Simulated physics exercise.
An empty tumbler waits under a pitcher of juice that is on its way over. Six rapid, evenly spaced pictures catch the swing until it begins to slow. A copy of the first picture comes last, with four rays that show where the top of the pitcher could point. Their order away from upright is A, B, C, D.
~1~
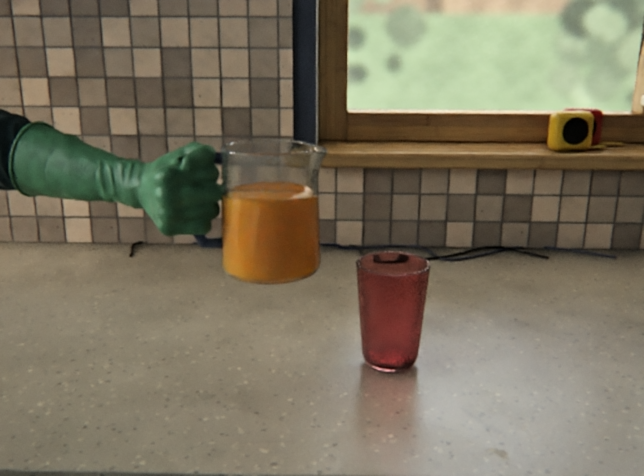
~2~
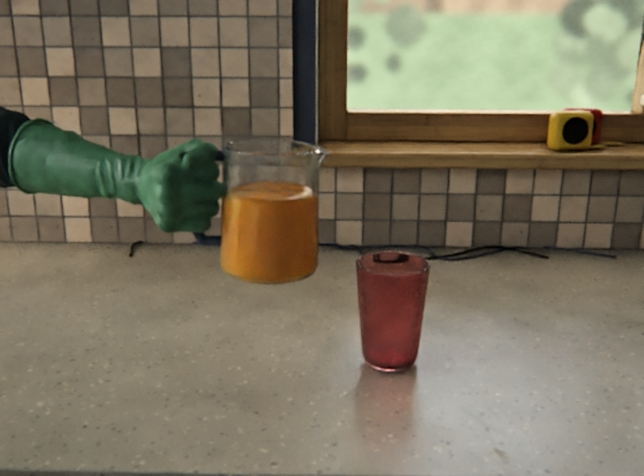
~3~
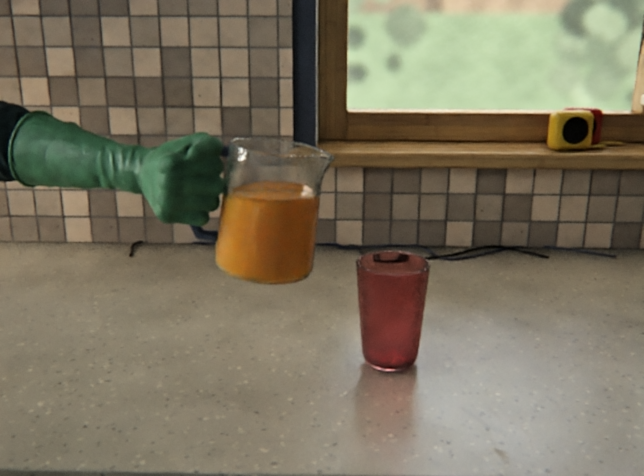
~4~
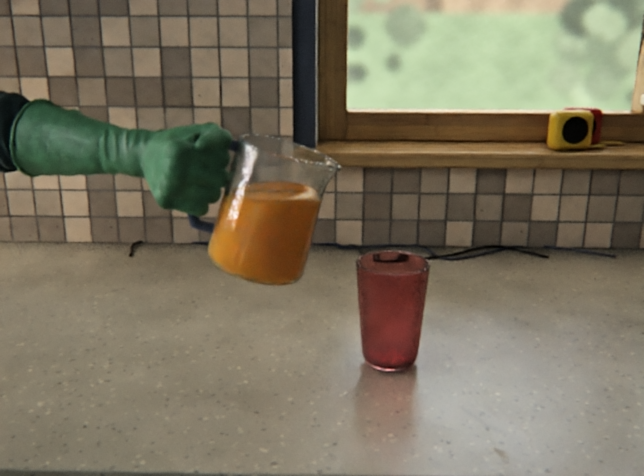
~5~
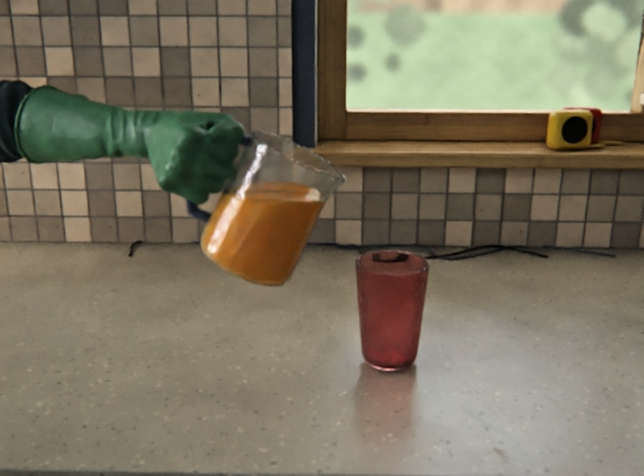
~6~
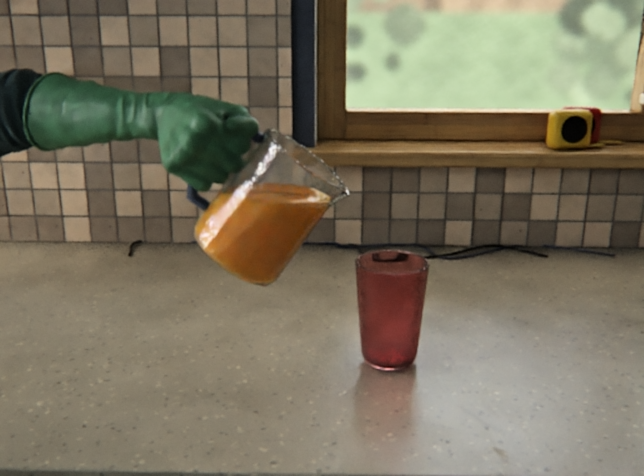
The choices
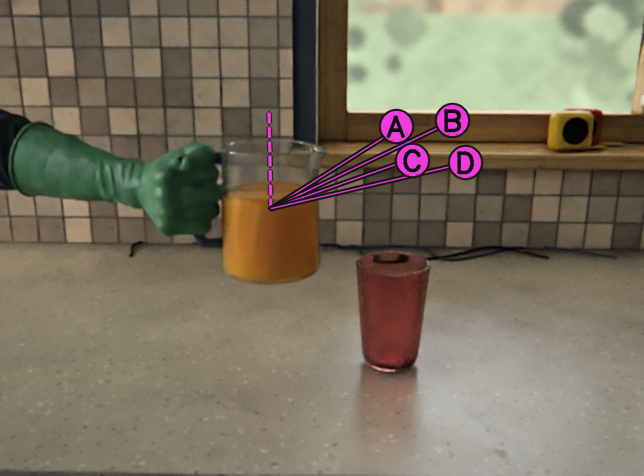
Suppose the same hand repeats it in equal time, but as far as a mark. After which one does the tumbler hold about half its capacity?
Go for C.
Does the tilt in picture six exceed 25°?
Yes, it does.
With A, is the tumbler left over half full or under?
Under.
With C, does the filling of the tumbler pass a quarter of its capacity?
Yes.
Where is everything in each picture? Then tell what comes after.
In the first picture, upright, lip at (325, 150); rim of the tumbler round (393, 262); nothing has left yet.
In the second picture, upright, lip at (327, 152); nothing has left yet.
In the third picture, tipped about 7°, lip at (332, 157); nothing has left yet.
In the fourth picture, tipped about 16°, lip at (339, 167); nothing has left yet.
In the fifth picture, tipped about 26°, lip at (344, 179); nothing has left yet.
In the sixth picture, tipped about 36°, lip at (348, 193); nothing has left yet.
On the marked copy, A at (382, 138); B at (437, 128); C at (395, 164); D at (449, 166).
For tilt A, the tumbler ends with about 18 % of what it can hold.
For tilt B, the tumbler ends with about 33 % of what it can hold.
For tilt C, the tumbler ends with about 50 % of what it can hold.
For tilt D, the tumbler ends with about 69 % of what it can hold.
